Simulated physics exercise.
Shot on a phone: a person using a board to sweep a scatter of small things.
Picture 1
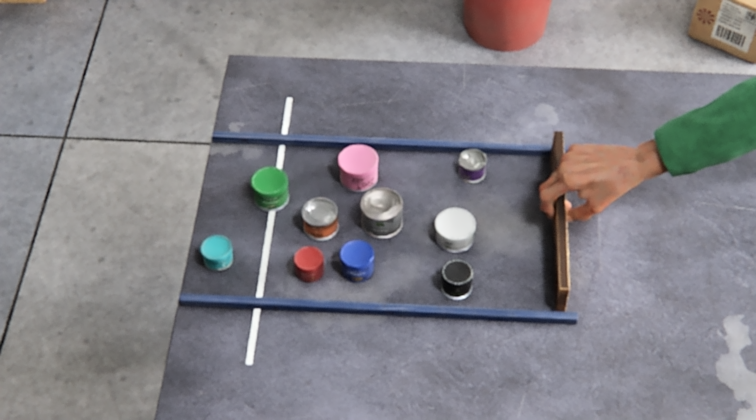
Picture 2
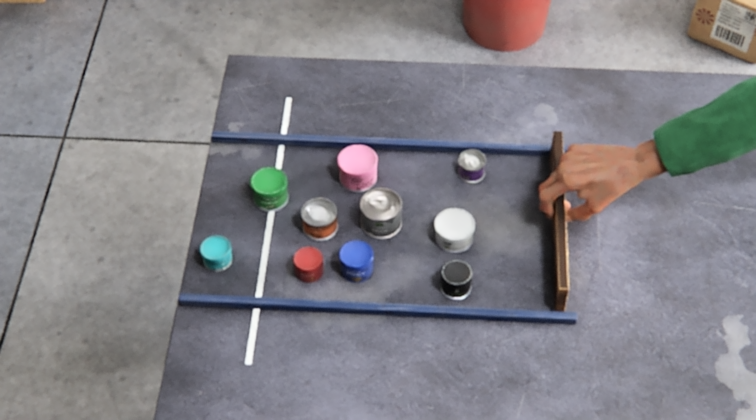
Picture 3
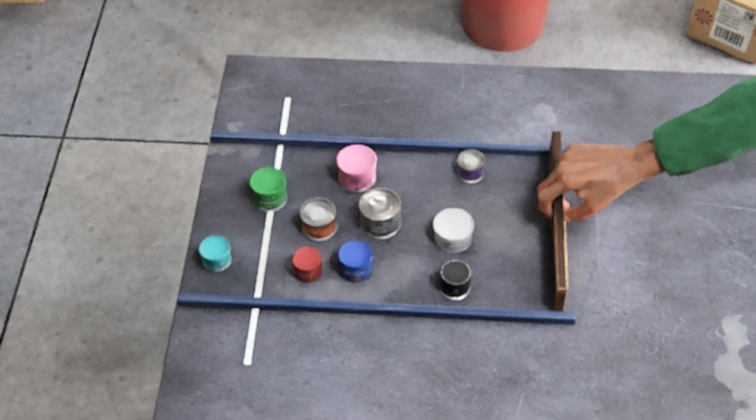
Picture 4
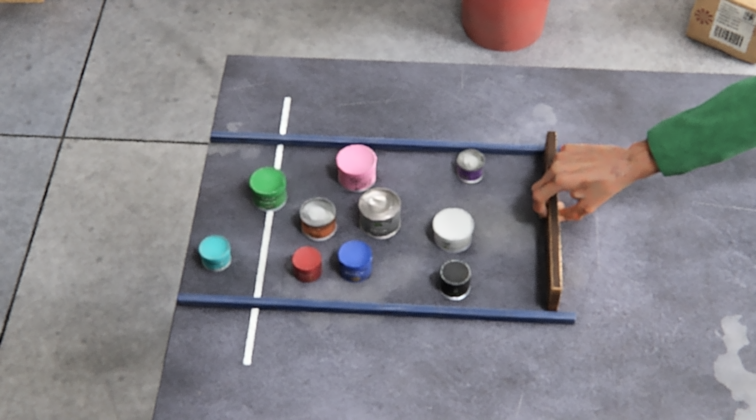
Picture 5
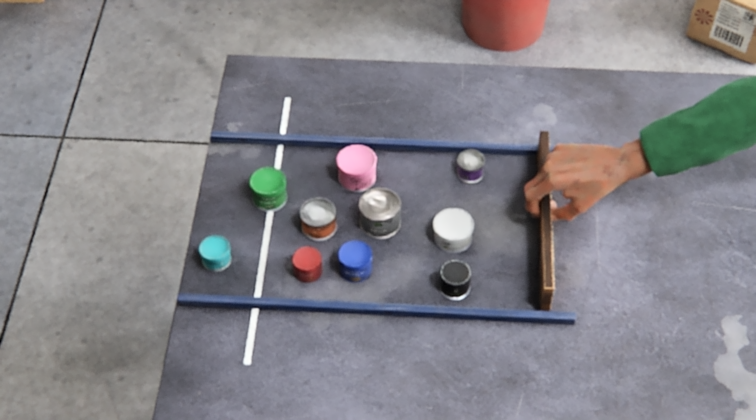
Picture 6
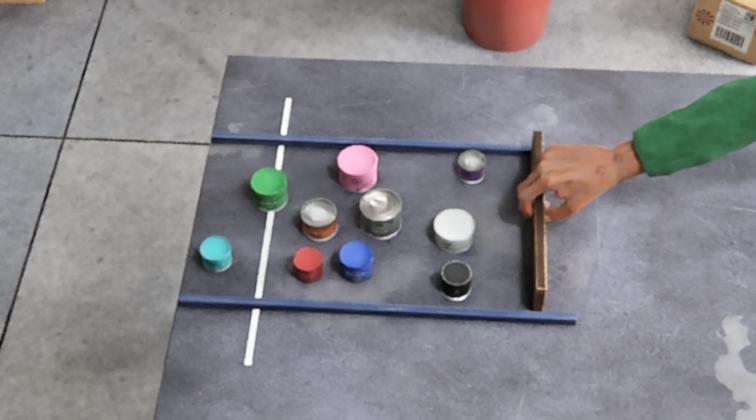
A hand slides a wooden board slightly left toward scattered small pots, which stay still.
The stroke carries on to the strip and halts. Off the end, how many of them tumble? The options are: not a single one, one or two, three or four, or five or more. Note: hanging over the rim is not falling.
My answer: Not a single one.
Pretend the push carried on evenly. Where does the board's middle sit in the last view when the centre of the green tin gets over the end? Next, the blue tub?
Green tin over the end: About (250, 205). Blue tub over the end: About (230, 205).
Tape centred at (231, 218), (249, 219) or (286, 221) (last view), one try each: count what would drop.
In that order 4, 1 and 0.
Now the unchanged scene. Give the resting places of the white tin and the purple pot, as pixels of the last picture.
The white tin comes to rest at (247, 235), and the purple pot comes to rest at (267, 149).
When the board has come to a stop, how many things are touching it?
All in all, 5.
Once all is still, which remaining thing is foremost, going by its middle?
Result: Turquoise pot.
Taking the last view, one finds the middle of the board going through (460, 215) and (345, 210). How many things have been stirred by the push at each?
The number moved is 3 and then 8.
Soon after, none off yet; turquoise pot at rest near (216, 254); green tin at rest near (270, 190); red tub at rest near (308, 265).
Then, none off yet; turquoise pot at rest near (216, 254); green tin moving near (266, 189); red tub moved well along near (246, 270).
At rest, the number that fall off is zero.
